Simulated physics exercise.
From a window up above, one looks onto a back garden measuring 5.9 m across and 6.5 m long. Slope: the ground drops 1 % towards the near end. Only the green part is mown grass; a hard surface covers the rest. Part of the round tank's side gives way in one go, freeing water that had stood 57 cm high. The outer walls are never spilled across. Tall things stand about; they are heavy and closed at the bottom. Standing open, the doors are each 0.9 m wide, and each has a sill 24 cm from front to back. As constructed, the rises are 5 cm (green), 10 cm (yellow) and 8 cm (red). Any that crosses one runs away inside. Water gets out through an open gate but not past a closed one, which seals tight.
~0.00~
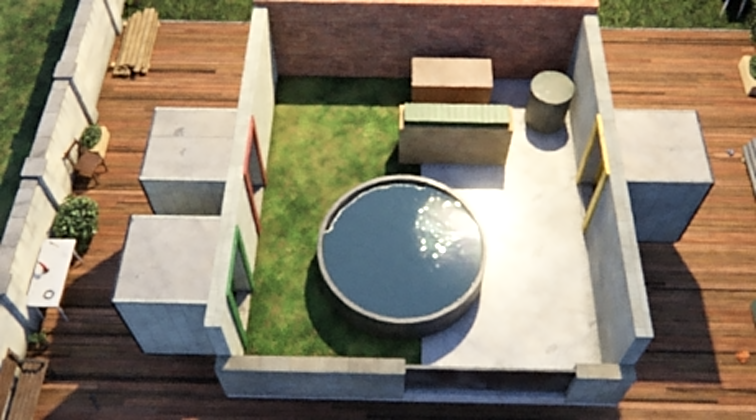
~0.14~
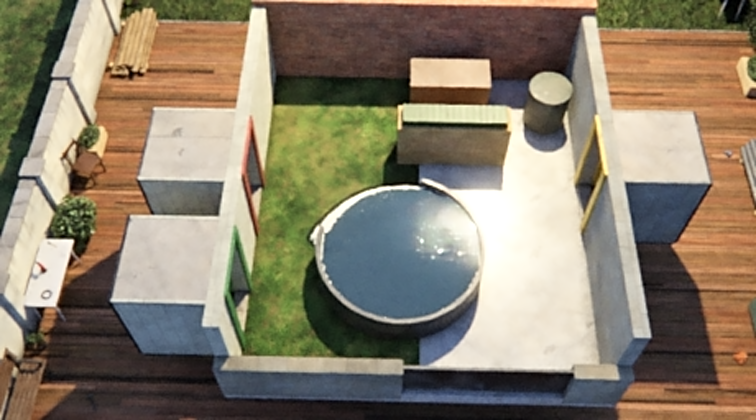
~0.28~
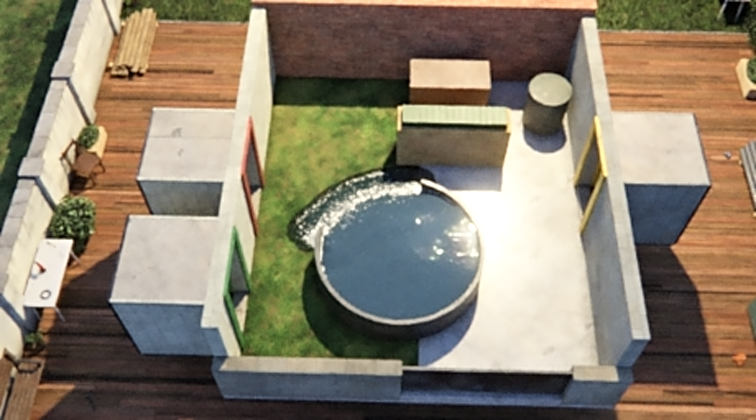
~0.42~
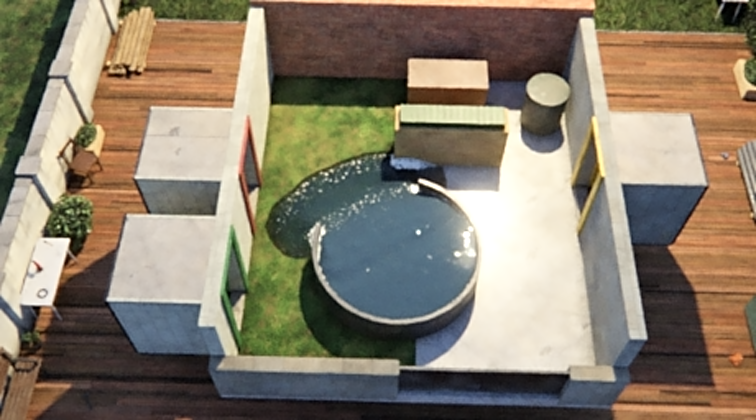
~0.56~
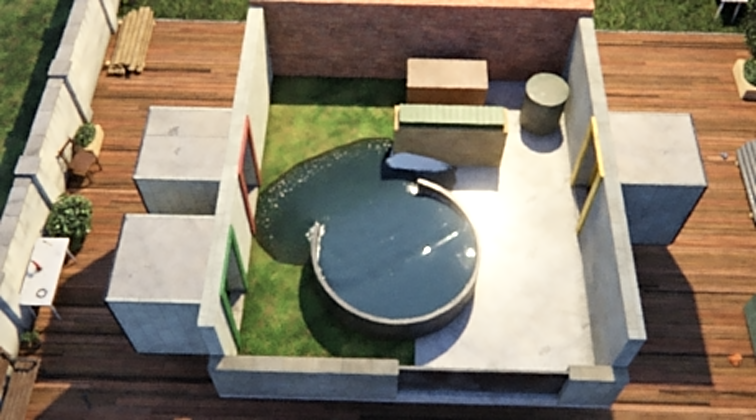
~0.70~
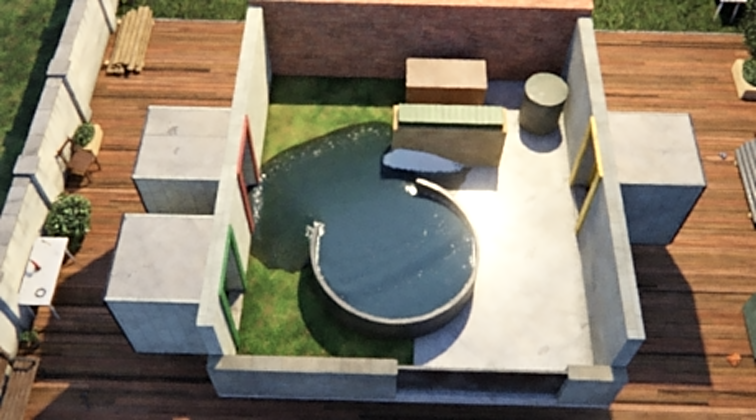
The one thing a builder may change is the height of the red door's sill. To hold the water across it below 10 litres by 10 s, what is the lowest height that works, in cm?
Close to 20 cm is just enough.
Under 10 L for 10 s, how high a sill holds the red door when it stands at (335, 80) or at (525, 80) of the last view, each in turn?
About 27 cm, then about 14.5 cm.
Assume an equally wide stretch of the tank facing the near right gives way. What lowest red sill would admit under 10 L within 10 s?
About 6.5 cm.
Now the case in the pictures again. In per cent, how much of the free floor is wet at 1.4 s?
Wet share: Near 35 %.
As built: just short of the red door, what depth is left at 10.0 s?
Some 8.5 centimetres.
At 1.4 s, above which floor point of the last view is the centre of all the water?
The balance point sits at roughly (373, 233).
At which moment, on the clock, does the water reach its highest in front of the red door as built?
That happens close to 2.4 s on the clock.
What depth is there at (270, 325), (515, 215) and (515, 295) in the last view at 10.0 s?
About 10, 6 and 4 cm respectively.
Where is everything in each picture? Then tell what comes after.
The first picture shows the round tank at (402, 247) is whole and still, 57 cm deep; the red door at (254, 176) is dry.
In the second picture, the front is at a hidden place, 0.3 m from the gap on the far side; 0.5 m2 of floor is wet, 57 cm left at the back.
In the third picture, the gap is on the far side, the front 0.7 m out at (416, 170); the back of the round tank holds 57 cm.
In the fourth picture, the gap is on the far side, the front 1.1 m out at (280, 203); the back of the round tank holds 57 cm.
In the fifth picture, the gap is on the far side, the front 1.5 m out at (265, 194); the back of the round tank holds 57 cm.
In the sixth picture, water pours out on the far side and has run 1.8 m, to (274, 160); about 7 cm deep outside, 57 cm at the back; water is at the red door at (248, 175).
After 1.4 s water covers 35 % of the floor, deepest (28 cm) near (393, 171); 18 cm at the red door, 20 litres in over its 8 cm sill.
After 3.0 s water covers 60 % of the floor, deepest (36 cm) near (273, 75); 18 cm at the red door, 98 litres in over its 8 cm sill.
After 10.0 s water covers 100 % of the floor, deepest (16 cm) near (422, 381); 9 cm at the red door, 219 litres in over its 8 cm sill.
At the red door as built, the water arrived by 0.6 s and peaked near 19 cm at 2.4 s.
With a sill of 16 cm, 33 litres would have come in within the 10 s; with 21.5 cm, 4 litres. So under 10 litres takes about 20 cm.
